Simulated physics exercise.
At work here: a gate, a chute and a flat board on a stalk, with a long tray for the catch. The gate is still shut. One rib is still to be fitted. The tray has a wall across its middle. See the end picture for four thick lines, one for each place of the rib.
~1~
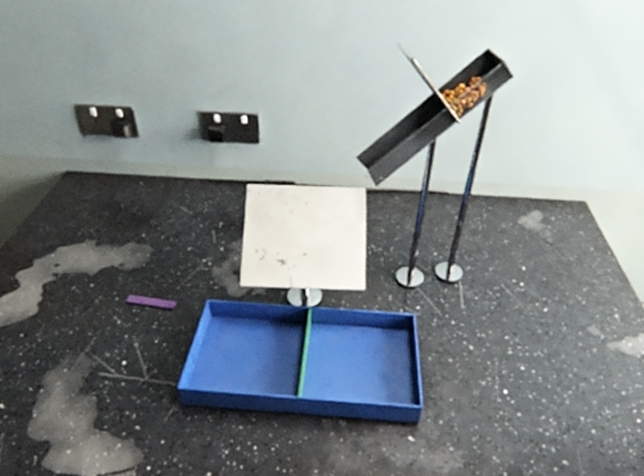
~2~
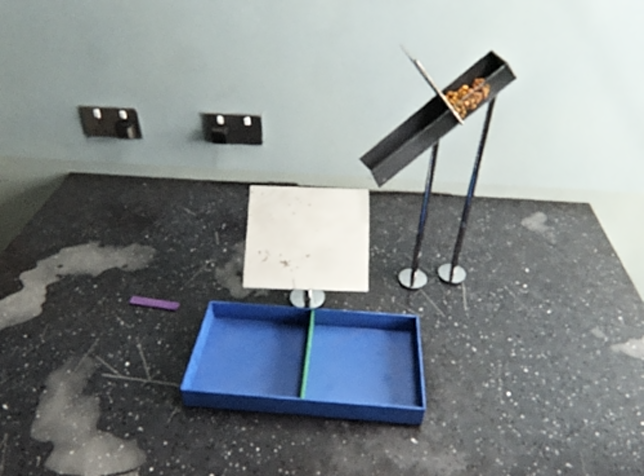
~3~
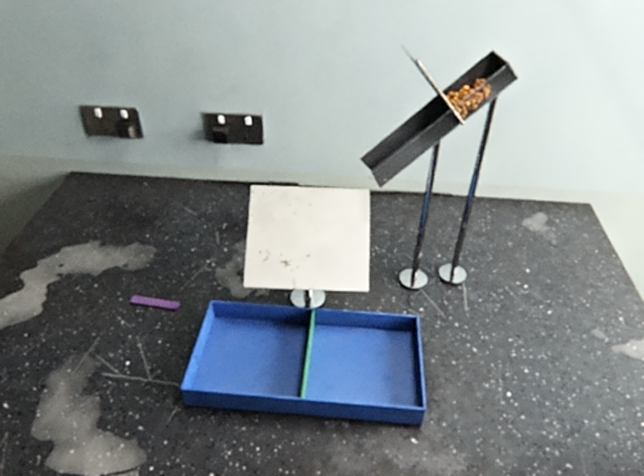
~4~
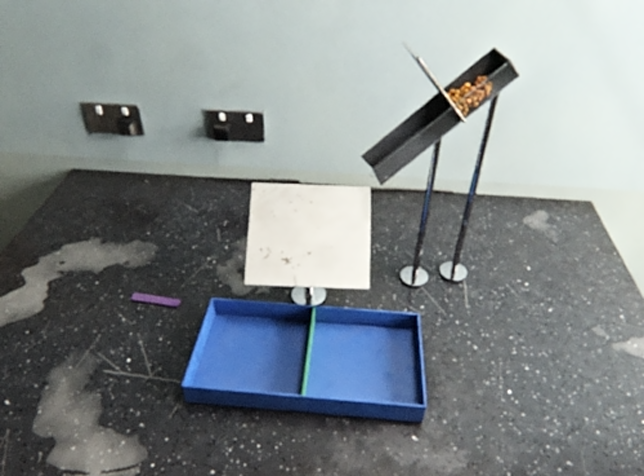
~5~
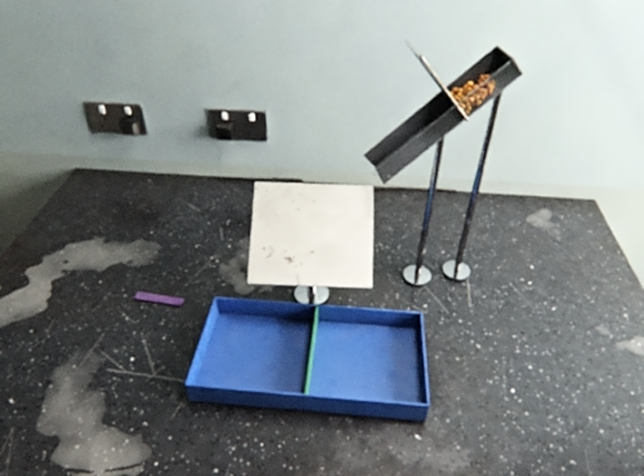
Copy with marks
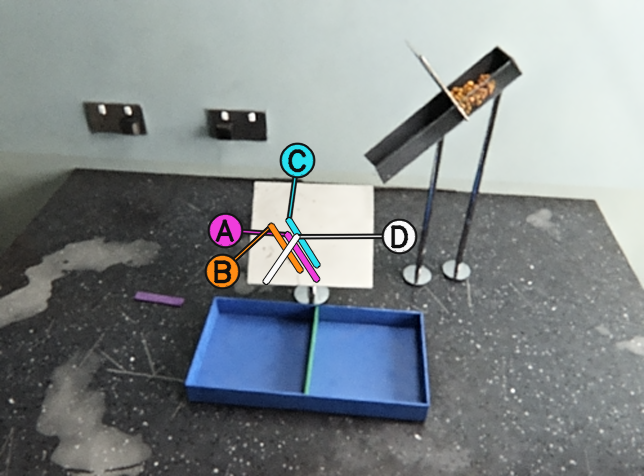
On a speckled dark worktop, a sloping chute holding roasted chickpeas behind a gate stands motionless near a tilted board and divided blue tray.
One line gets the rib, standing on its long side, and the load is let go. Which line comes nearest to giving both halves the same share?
Go for B.
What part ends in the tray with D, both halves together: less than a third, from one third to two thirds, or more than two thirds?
More than two thirds.
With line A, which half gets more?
The right half.
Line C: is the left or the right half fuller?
Right.
On the marked copy, line A from (287, 234) to (316, 279); line B from (271, 226) to (300, 270); line C from (289, 220) to (316, 264); line D from (296, 236) to (266, 281).
For line A, of what is caught, about a tenth in the left half, the larger part in the right.
For line B, of what is caught, roughly two thirds in the left half, roughly a third in the right.
For line C, of what is caught, roughly a quarter in the left half, the larger part in the right.
For line D, of what is caught, the larger part in the left half, roughly a quarter in the right.
